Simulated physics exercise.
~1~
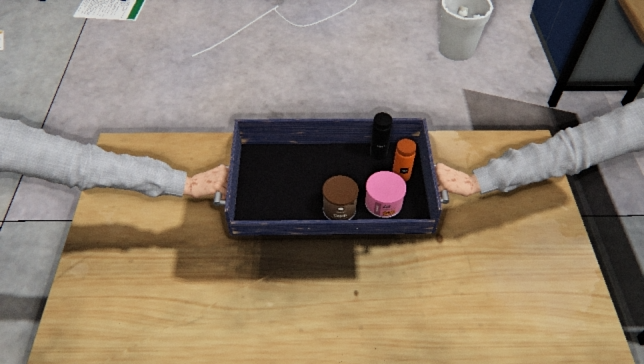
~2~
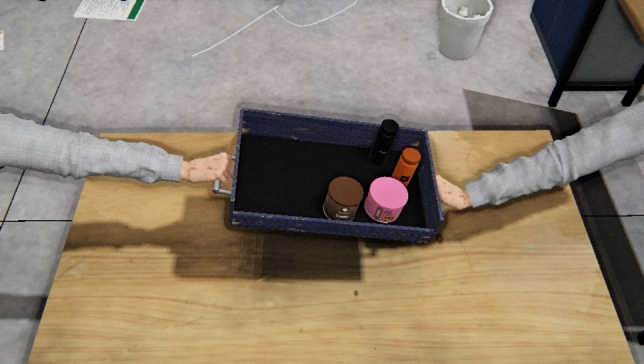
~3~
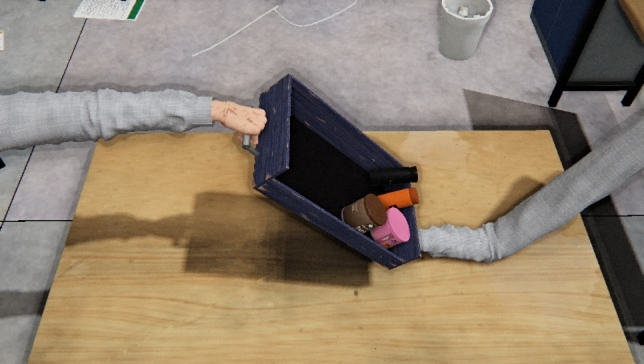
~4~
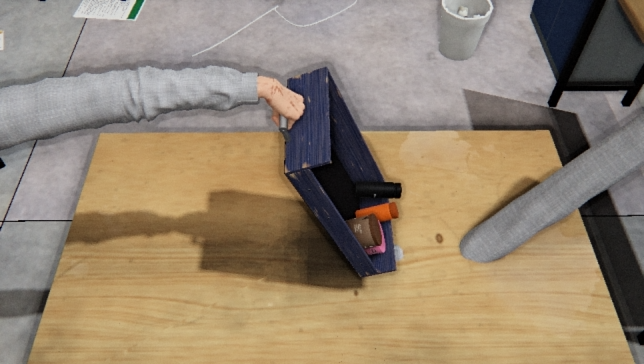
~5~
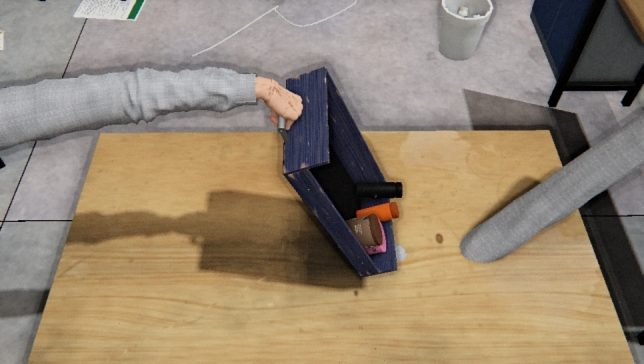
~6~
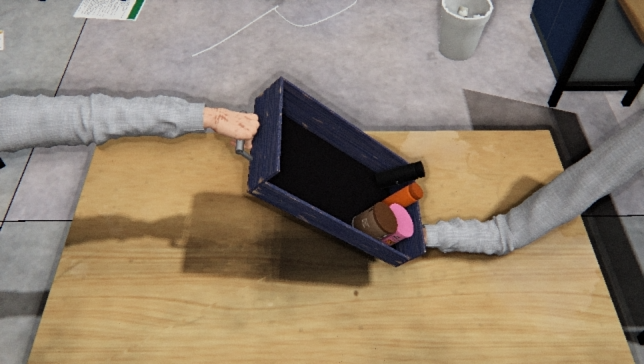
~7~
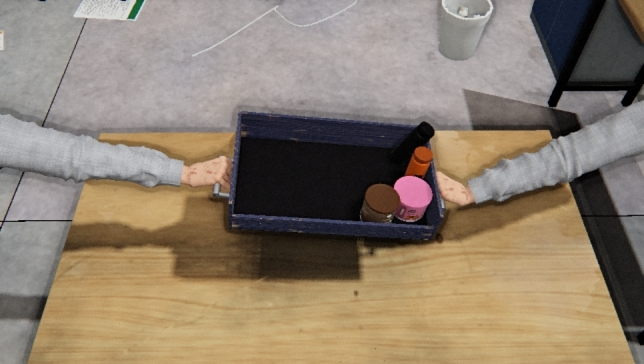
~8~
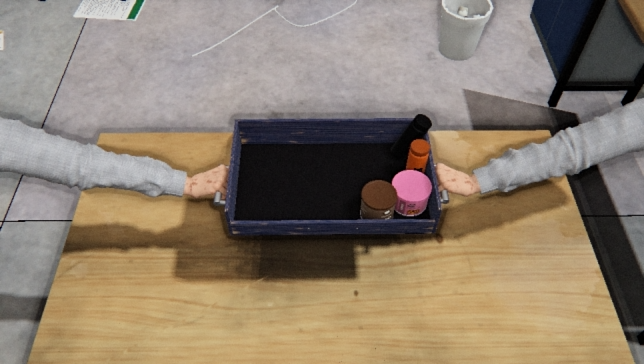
To begin with, two hands hold a dark blue open crate level above a wooden table, with a black shaker, an orange shaker, a brown tin and a pink tub standing toward its right side. The hands tip the crate steeply, its right side swinging down and its left side rising. The shakers topple onto their sides, and everything bunches at the lower end without spilling. After a brief hold, the hands swing the crate back to level. It ends with all four containers still inside, shifted closer to the right wall, the black shaker leaning.
